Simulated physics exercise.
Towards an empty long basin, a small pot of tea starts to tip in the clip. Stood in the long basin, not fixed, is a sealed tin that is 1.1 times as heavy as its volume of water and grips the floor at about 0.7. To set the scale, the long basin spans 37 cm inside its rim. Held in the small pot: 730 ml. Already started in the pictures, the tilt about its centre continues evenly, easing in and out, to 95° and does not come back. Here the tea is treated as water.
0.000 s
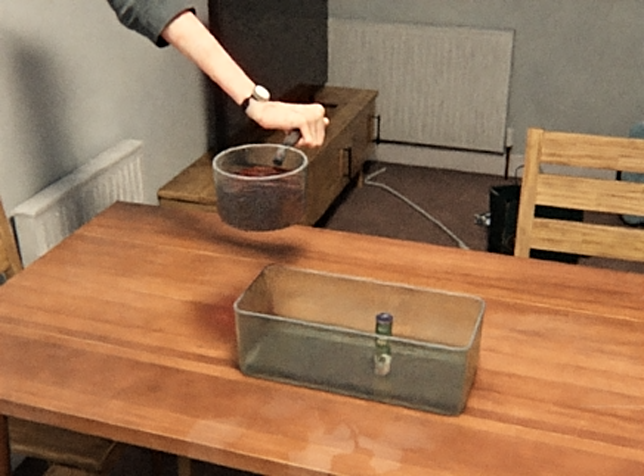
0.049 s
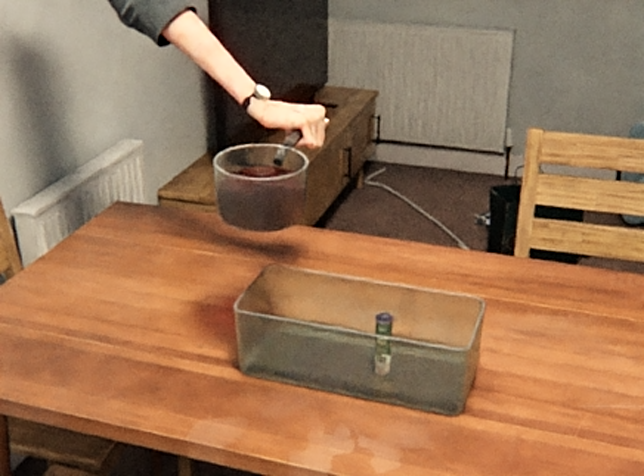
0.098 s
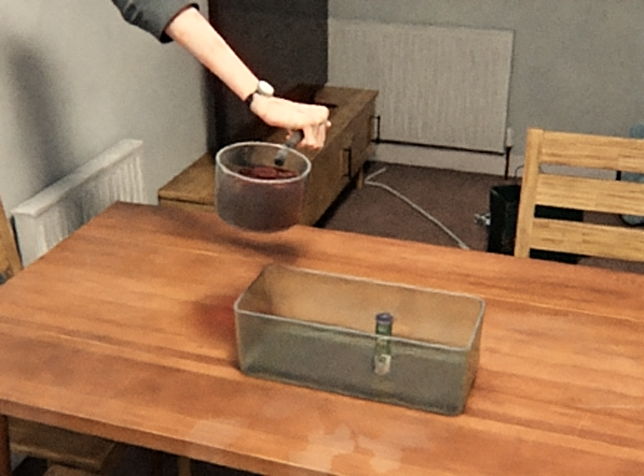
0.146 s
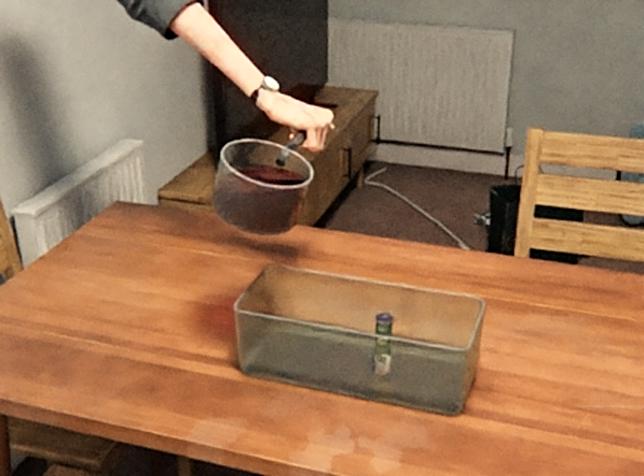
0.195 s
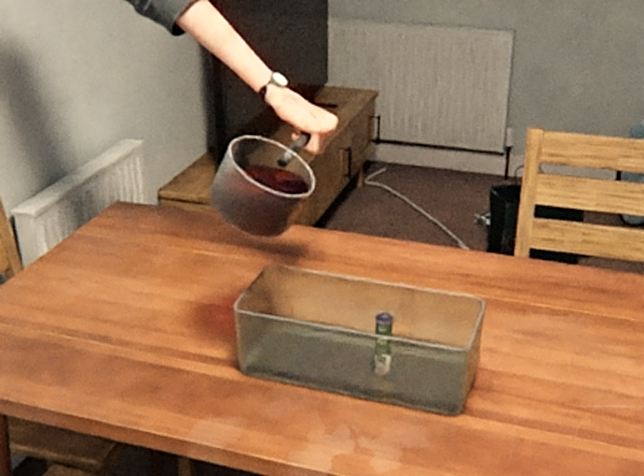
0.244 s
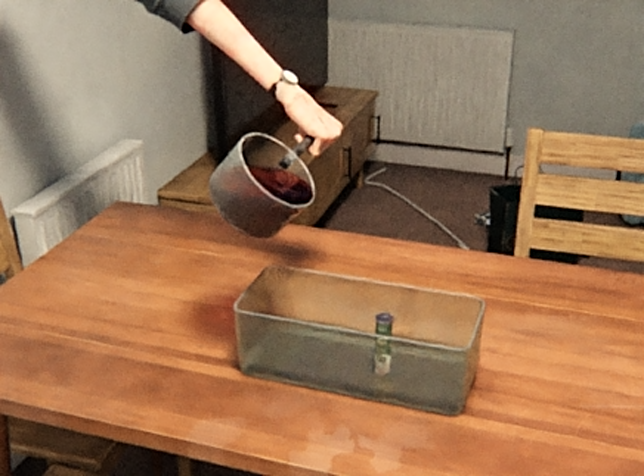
A small clear pot of dark red tea, held by a hand above a long glass basin with a little bottle standing inside, hung level at first, then tilted steadily down to the right.
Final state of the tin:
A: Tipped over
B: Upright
Option B: Upright.
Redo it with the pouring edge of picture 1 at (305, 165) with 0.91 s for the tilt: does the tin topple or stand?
Then it stays up.
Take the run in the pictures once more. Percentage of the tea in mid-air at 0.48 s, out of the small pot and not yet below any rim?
Estimate: About 46 % of all of it.
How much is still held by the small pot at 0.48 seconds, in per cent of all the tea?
Close to 42 in a hundred.
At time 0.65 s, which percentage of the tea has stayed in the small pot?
I reckon near 16 per cent still sits there.
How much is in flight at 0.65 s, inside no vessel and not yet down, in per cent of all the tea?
Close to 14 per cent.
After 0.48 s the tilt is 93° and 43 per cent is still to pour; the tin stands where it began.
After 0.65 s the tilt is 95° and 17 per cent is still to pour; the tin stands where it began.
After 0.83 s the tilt is 95° and 6 per cent is still to pour; the tin stands where it began.
After 1.03 s the tilt is 95° and 2 per cent is still to pour; the tin stands where it began.
In the end the tin stands where it began.
